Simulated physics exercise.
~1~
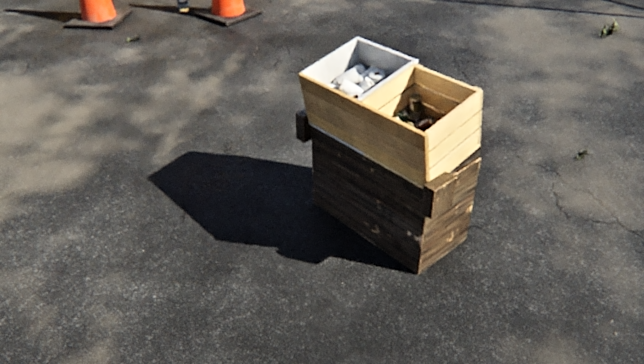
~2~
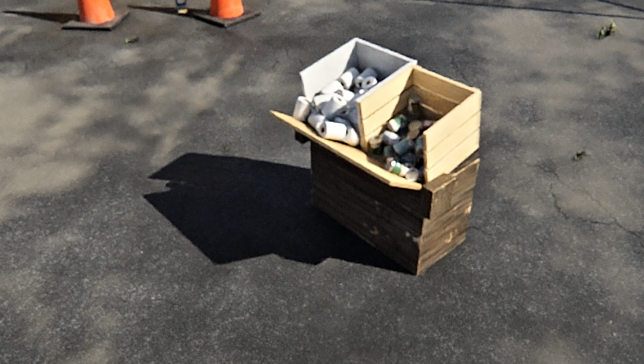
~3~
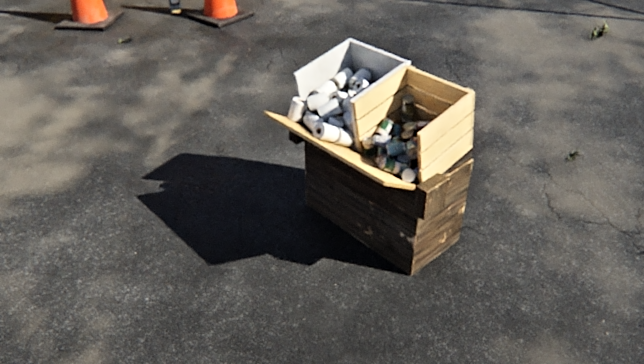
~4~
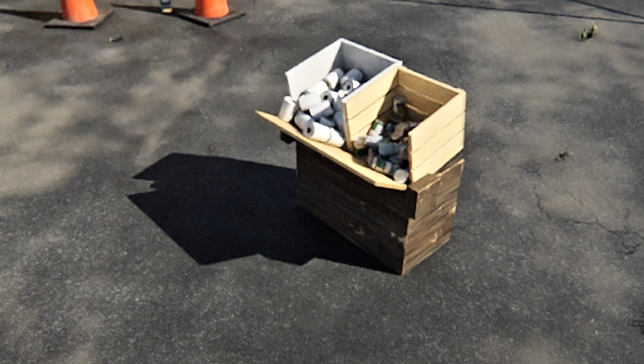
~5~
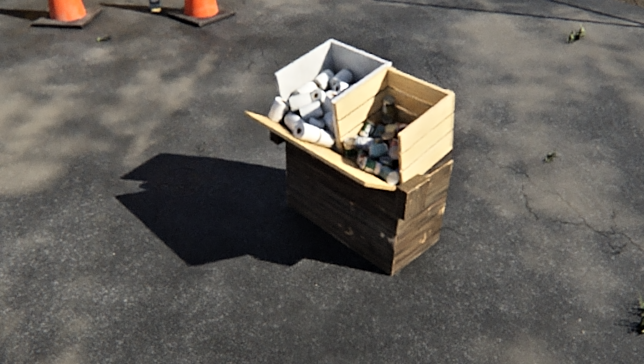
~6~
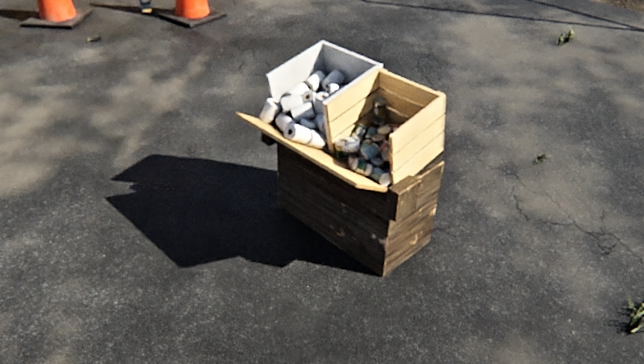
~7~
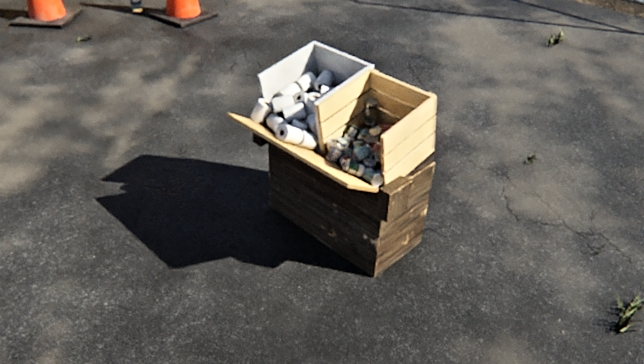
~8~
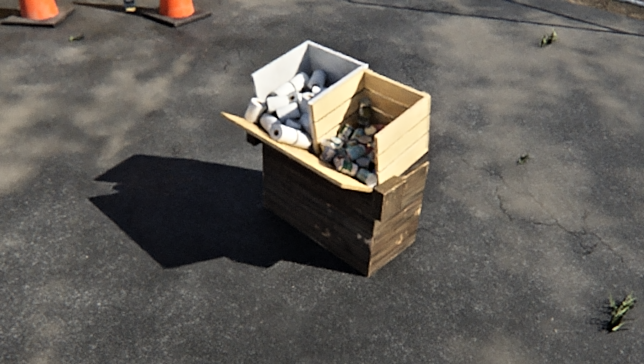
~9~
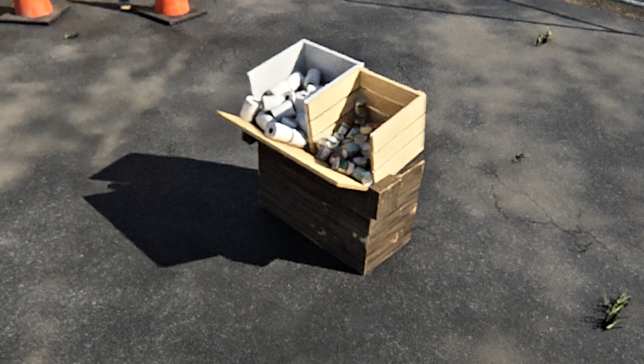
On sunlit dark asphalt, with two orange traffic cones at the upper left, a white box and a pale wooden box sit side by side on a stack of dark planks. At first the front is closed, and the contents lie low inside. Then the front board is down, leaning outward, and white paper rolls and small tins show heaped at the open front. The view pans slightly right, so the boxes drift left. The board stays lowered, and nothing drops to the ground. At the end both piles still rest in their boxes.
